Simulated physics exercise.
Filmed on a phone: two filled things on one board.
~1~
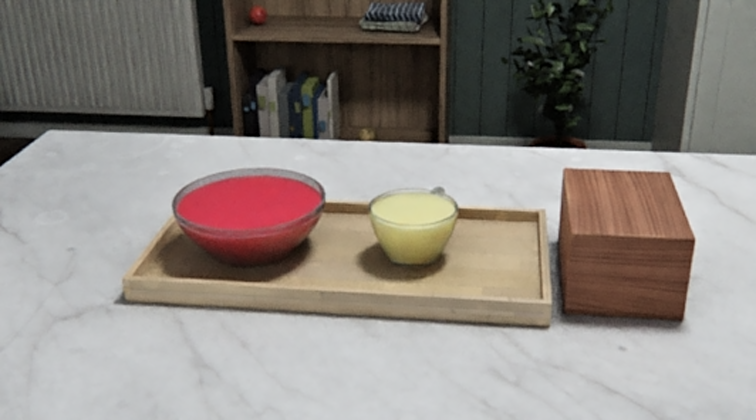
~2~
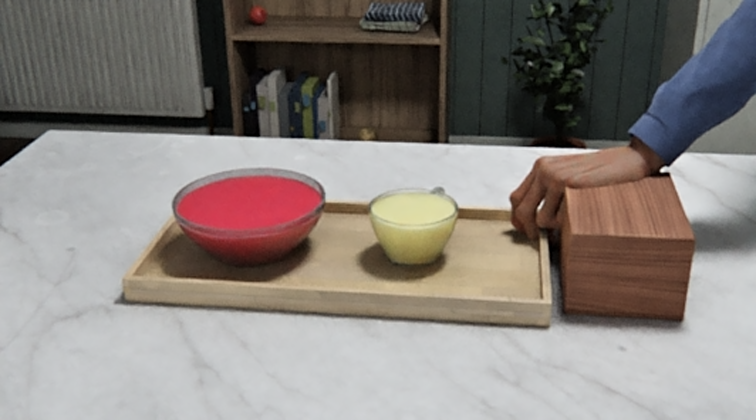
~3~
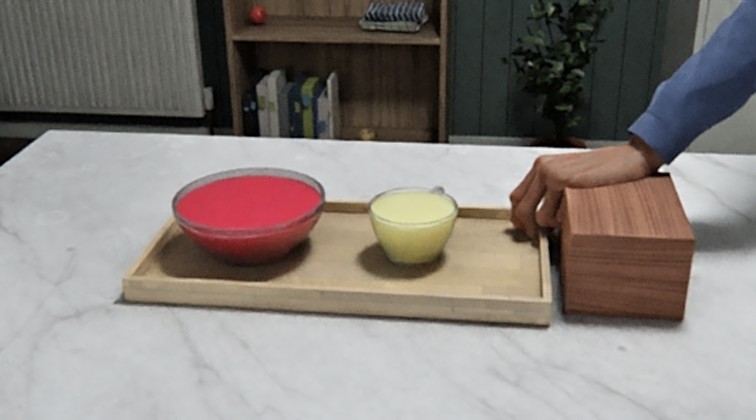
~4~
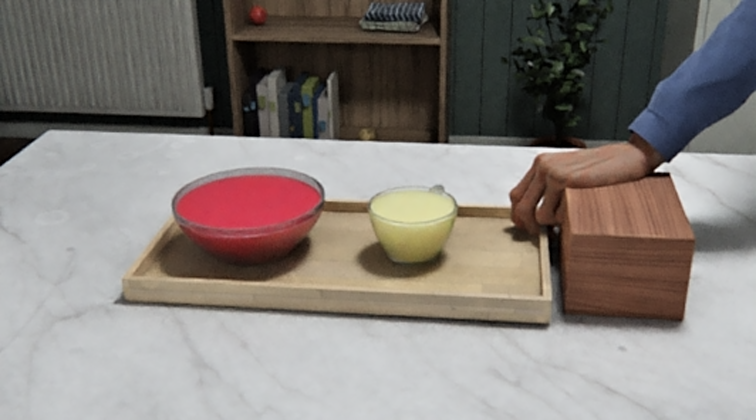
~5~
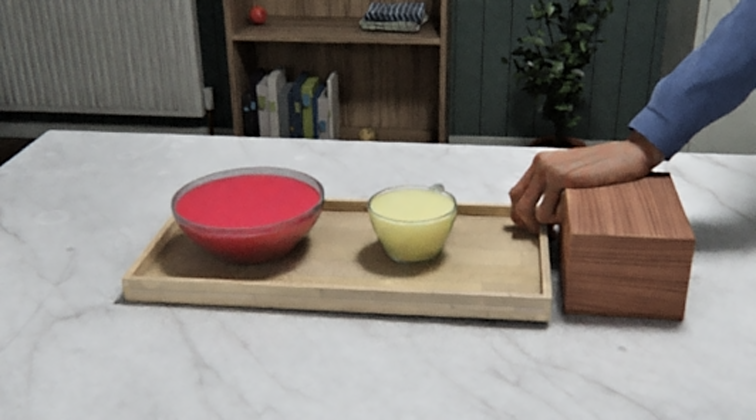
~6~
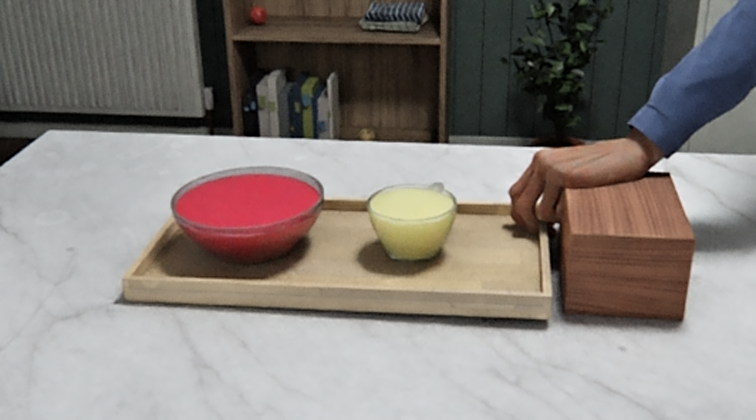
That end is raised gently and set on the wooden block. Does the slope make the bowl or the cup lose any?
The bowl slops over; the cup slops over.
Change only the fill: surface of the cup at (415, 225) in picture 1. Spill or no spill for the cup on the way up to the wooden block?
Verdict: Stays dry.
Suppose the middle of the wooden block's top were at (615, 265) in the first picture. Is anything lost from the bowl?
My call: Holds.
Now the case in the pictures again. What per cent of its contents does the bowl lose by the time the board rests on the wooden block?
Close to 28 %.
Soon after, the board slopes by about 7°; bowl, nothing has left it; cup, nothing has left it.
Later, the board slopes by about 15°; bowl, some has gone over its rim; cup, some has gone over its rim.
In the end, the board slopes by about 13°, resting on the wooden block; bowl, some has gone over its rim; cup, some has gone over its rim.
